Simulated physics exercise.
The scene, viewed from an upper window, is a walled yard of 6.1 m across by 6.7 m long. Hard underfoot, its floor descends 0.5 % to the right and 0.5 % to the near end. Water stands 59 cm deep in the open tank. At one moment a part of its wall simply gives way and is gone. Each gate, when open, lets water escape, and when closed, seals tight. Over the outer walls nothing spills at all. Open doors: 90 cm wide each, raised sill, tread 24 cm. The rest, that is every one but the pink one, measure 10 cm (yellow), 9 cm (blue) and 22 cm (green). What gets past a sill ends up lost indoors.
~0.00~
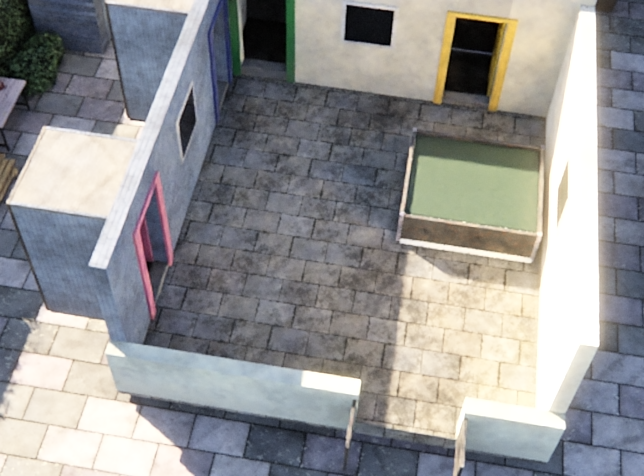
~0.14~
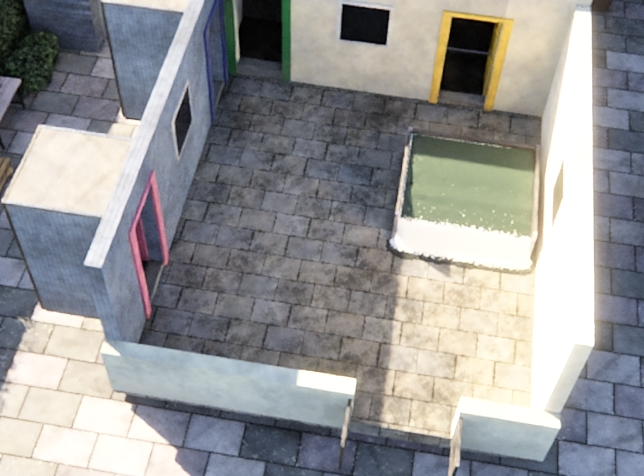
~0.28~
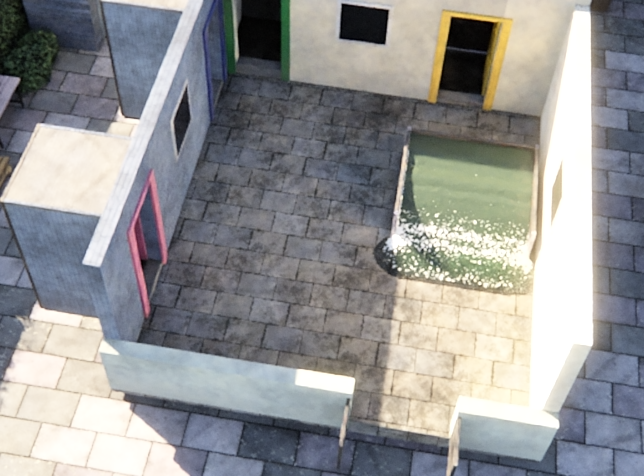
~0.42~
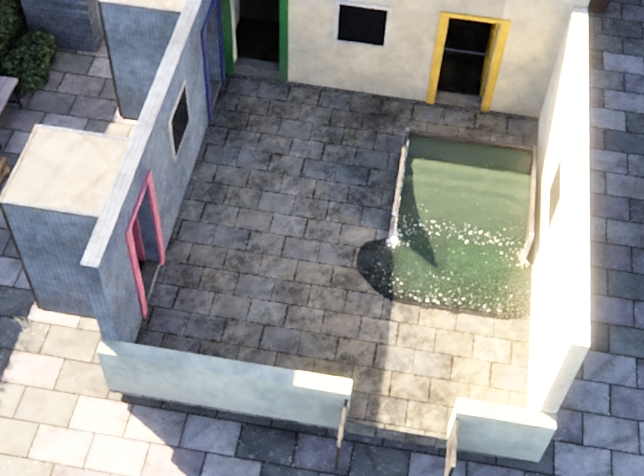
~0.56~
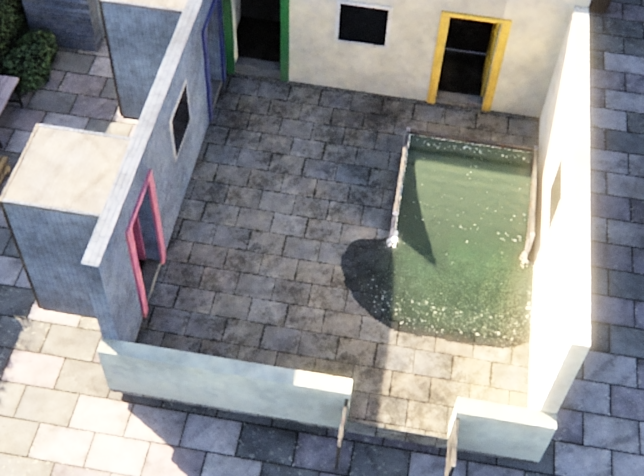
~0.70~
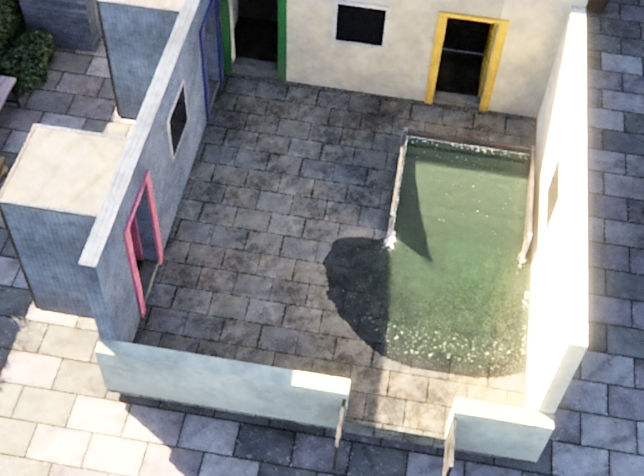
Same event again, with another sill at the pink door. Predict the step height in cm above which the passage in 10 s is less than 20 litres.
About 8 cm of height.
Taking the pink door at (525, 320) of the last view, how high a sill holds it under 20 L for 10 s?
Roughly 12.5 cm.
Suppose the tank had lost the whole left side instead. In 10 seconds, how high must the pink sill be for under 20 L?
Then the minimum is about 9.5 cm.
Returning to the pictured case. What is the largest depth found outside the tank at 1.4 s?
Around 40 centimetres.
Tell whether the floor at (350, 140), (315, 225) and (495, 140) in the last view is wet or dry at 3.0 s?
Listed order - unwetted, unwetted, unwetted.
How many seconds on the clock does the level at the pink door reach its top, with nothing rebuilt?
5.5 s.
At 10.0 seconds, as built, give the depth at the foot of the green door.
It comes to about 7.0 centimetres deep.
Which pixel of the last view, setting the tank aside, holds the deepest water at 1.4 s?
(514, 435).
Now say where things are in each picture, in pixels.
The first frame shows the open tank at (474, 183) is whole and still, 59 cm deep; the pink door at (154, 251) is dry.
In the second frame, the front is at (396, 251), 0.3 m from the gap at (462, 239); 0.6 m2 of floor is wet, 59 cm left at the back.
In the third frame, water pours out at (460, 241) and has run 0.8 m, to (405, 276); about 11 cm deep outside, 59 cm at the back.
In the fourth frame, the gap is at (458, 242), the front 1.2 m out at (397, 297); the back of the open tank holds 59 cm.
In the fifth frame, the front is at (393, 325), 1.7 m from the gap at (459, 242); 4.6 m2 of floor is wet, 54 cm left at the back.
In the sixth frame, water pours out at (456, 243) and has run 2.3 m, to (409, 361); about 7 cm deep outside, 49 cm at the back; the pink door at (144, 250), 5.1 m from the gap, is still 3.0 m from the nearest water.
After 1.4 s water covers 30 % of the floor, deepest (40 cm) near (514, 435); it has not reached the pink door.
After 3.0 s water covers 35 % of the floor, deepest (32 cm) near (514, 435); it has not reached the pink door.
After 10.0 s water covers 90 % of the floor, deepest (8 cm) near (264, 393); 6 cm at the pink door, 4 litres in over its 11 cm sill.
At the pink door as built, the water arrived by 3.8 s and peaked near 14 cm at 5.6 s.
With a sill of 6.5 cm, 36 litres would have come in within the 10 s; with 10 cm, 7 litres. So under 20 litres takes about 8 cm.
